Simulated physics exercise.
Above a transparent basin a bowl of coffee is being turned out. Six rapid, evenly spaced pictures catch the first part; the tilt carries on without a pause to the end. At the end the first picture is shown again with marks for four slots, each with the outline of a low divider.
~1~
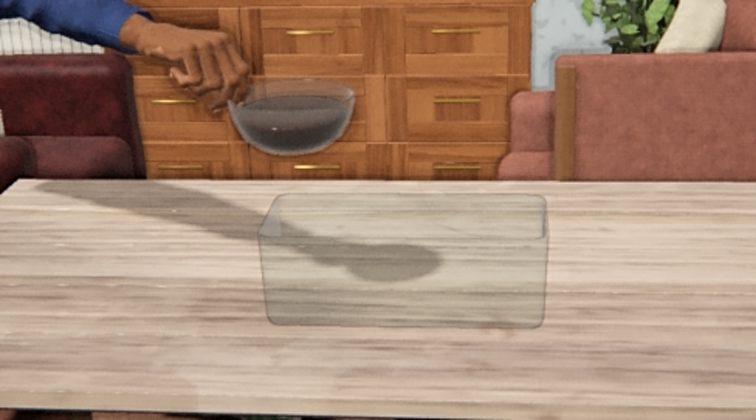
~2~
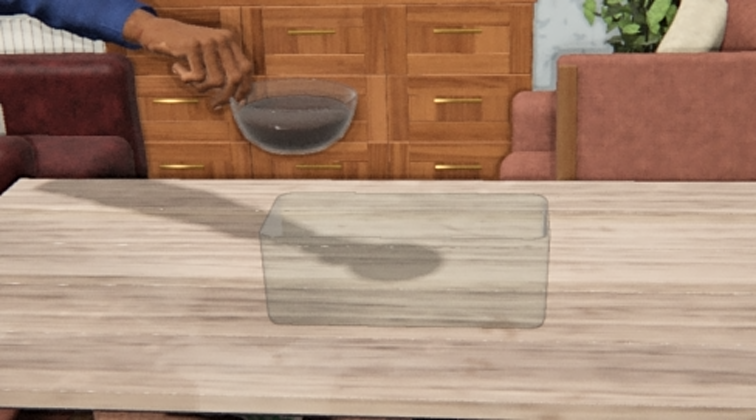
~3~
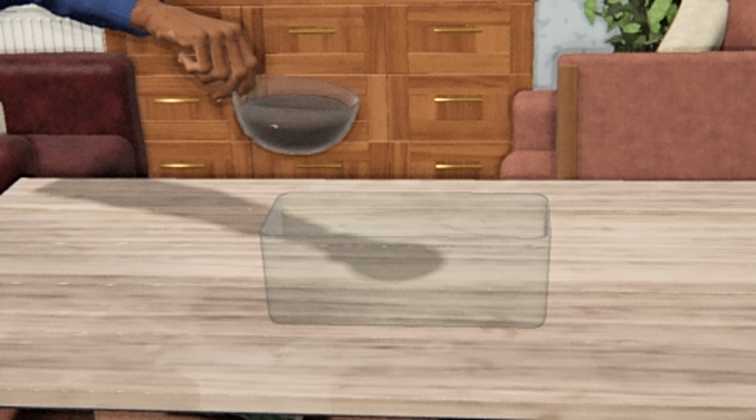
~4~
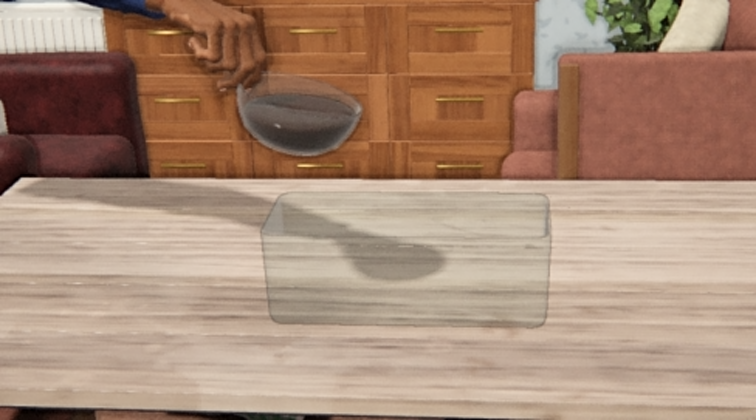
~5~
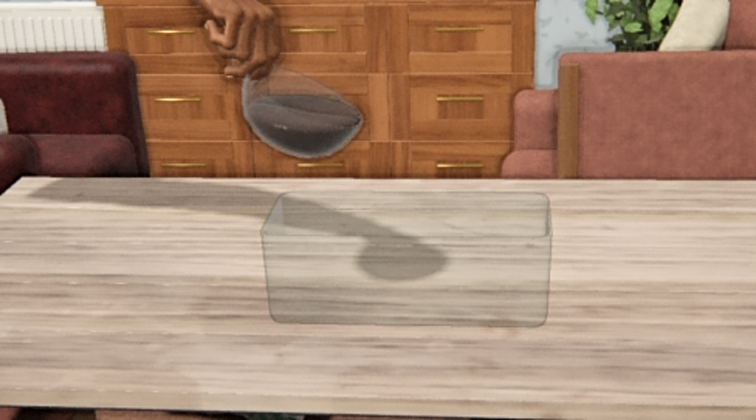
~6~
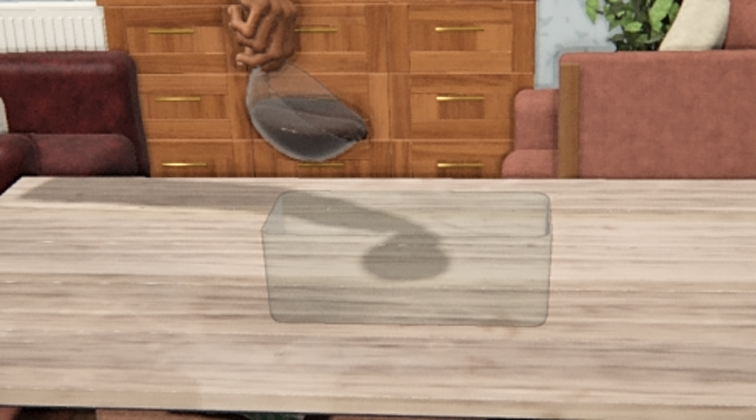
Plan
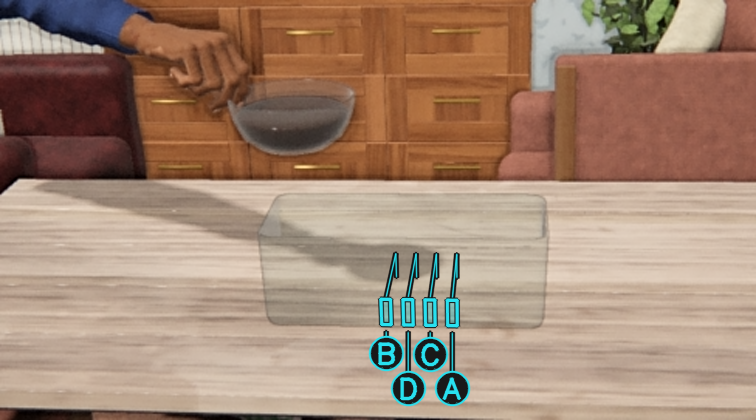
The clip opens on a hand at the upper left holding a clear bowl of dark coffee upright above an empty transparent basin on a wooden table. The hand rises and turns, steadily tilting the bowl to the right, until the coffee slants up to the lowered rim and just passes over it.
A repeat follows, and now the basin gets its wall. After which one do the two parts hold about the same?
Best: B.
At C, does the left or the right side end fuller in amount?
More ends on the left.
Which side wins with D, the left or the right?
More ends on the left.
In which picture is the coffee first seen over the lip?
In picture 6.
On the marked copy, A at (452, 332); B at (386, 331); C at (430, 332); D at (408, 332).
Choosing A, about 81 % ends left of the wall and 15 % right of it; 4 % is lost outside.
Choosing B, about 45 % ends left of the wall and 52 % right of it.
Choosing C, about 83 % ends left of the wall and 14 % right of it; 3 % is lost outside.
Choosing D, about 76 % ends left of the wall and 19 % right of it; 4 % is lost outside.
